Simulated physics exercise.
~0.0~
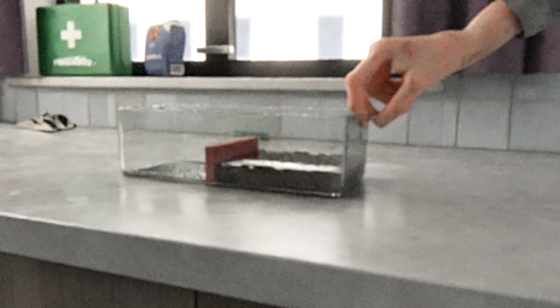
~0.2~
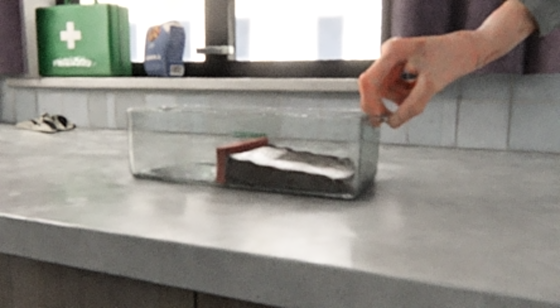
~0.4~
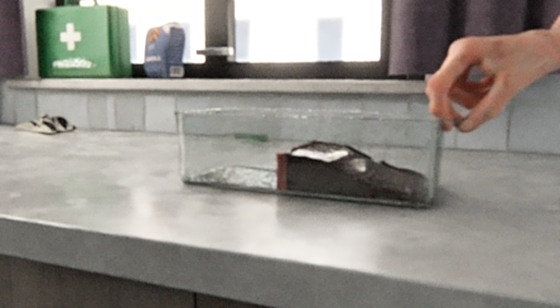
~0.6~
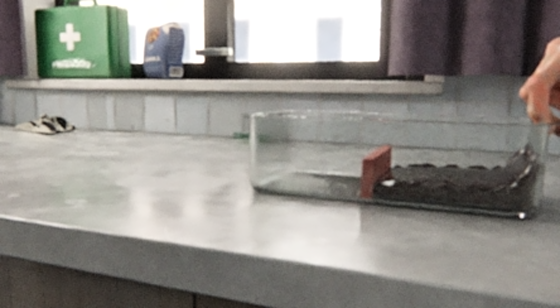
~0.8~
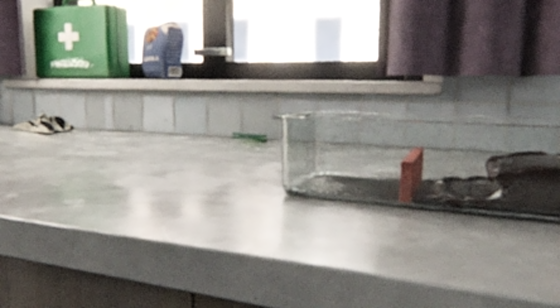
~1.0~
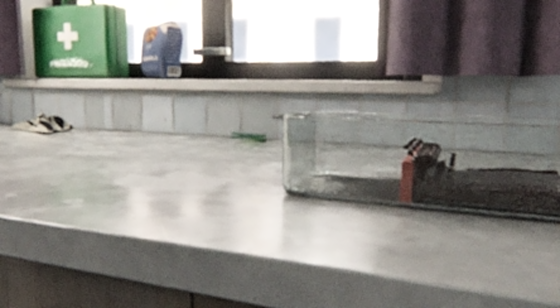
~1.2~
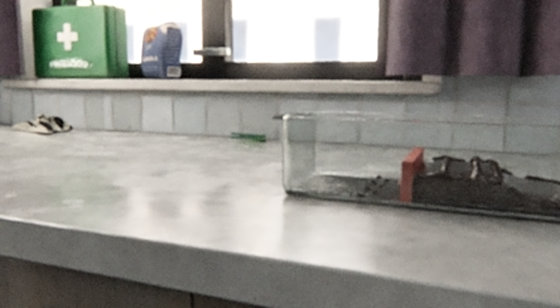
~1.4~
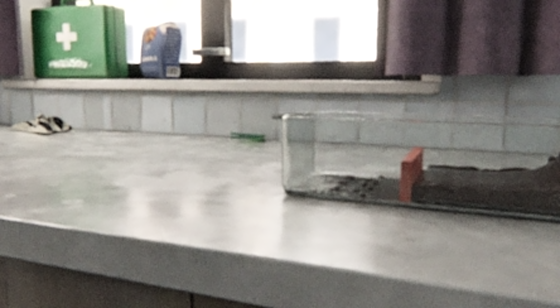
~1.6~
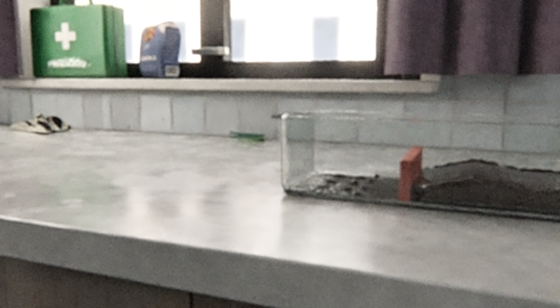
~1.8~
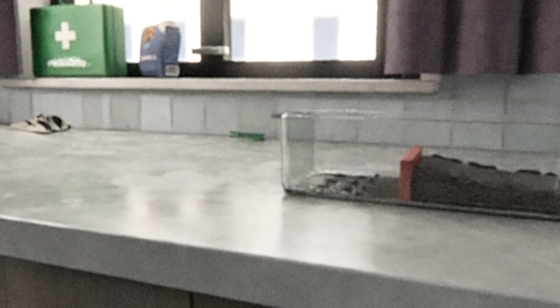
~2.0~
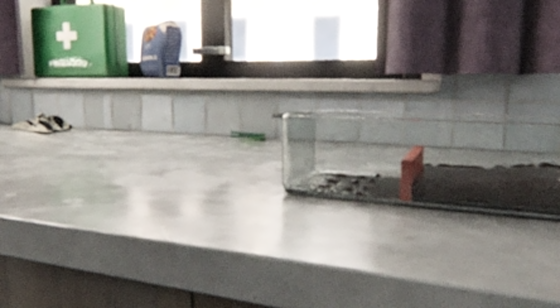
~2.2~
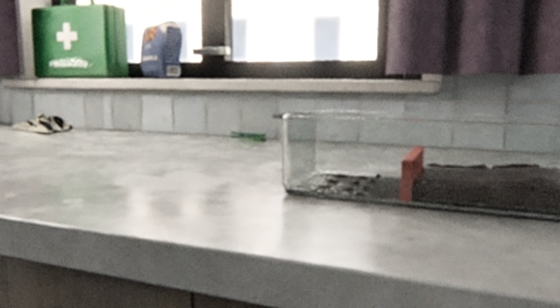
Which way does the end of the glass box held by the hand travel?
It travels to the right along the counter as the hand pulls it.
On a grey counter, a hand pulls a divided glass box right; coffee sloshes, then settles.
